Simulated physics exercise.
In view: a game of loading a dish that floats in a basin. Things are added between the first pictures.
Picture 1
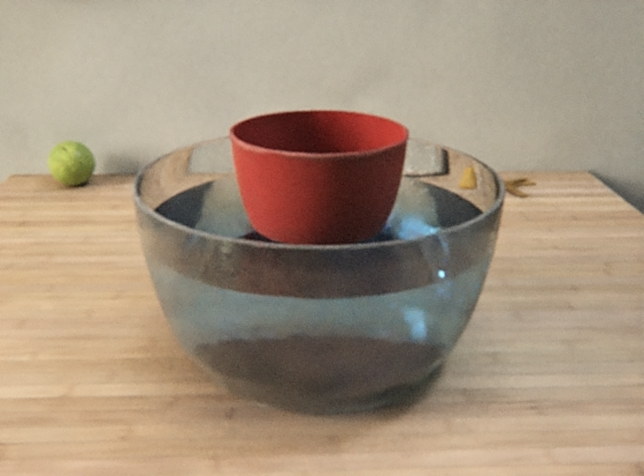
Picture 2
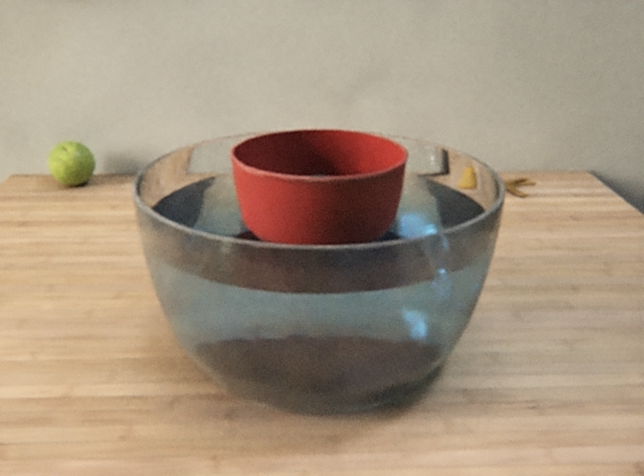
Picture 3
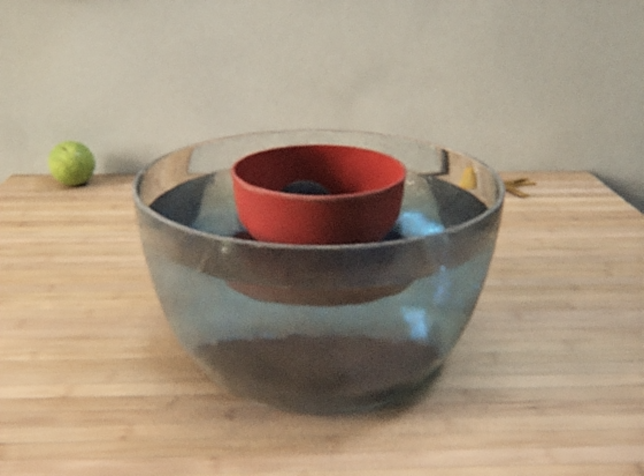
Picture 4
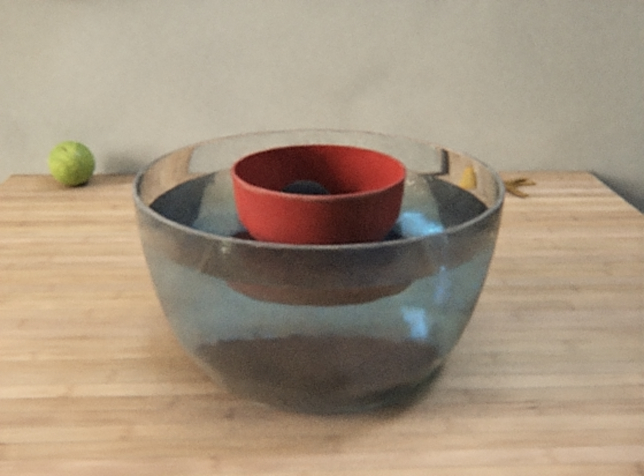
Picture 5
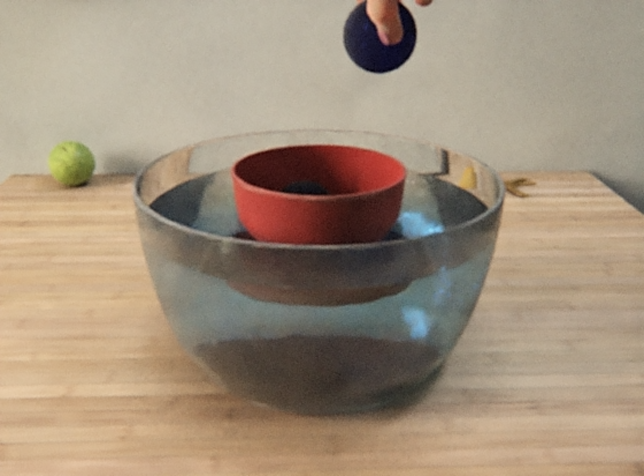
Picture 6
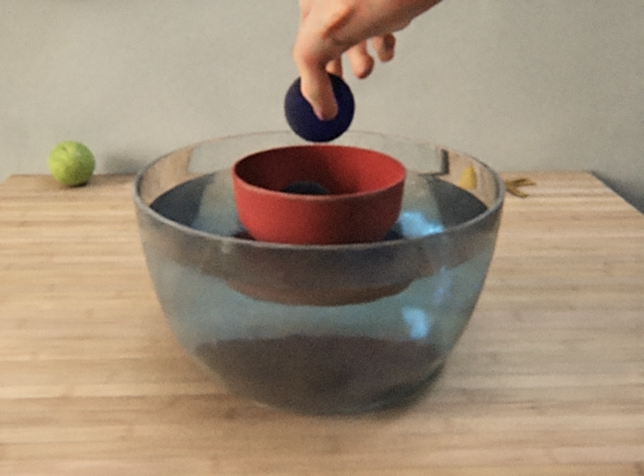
In a glass basin, a red dish floats lower, then a hand brings a dark ball above it.
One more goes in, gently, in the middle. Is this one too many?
It carries it.
Next, the glass marble is in and the dish dips.
After that, it steadies; about a fifth of its side above the surface.
Finally, the dish floats; about a fifth of its side above the surface.
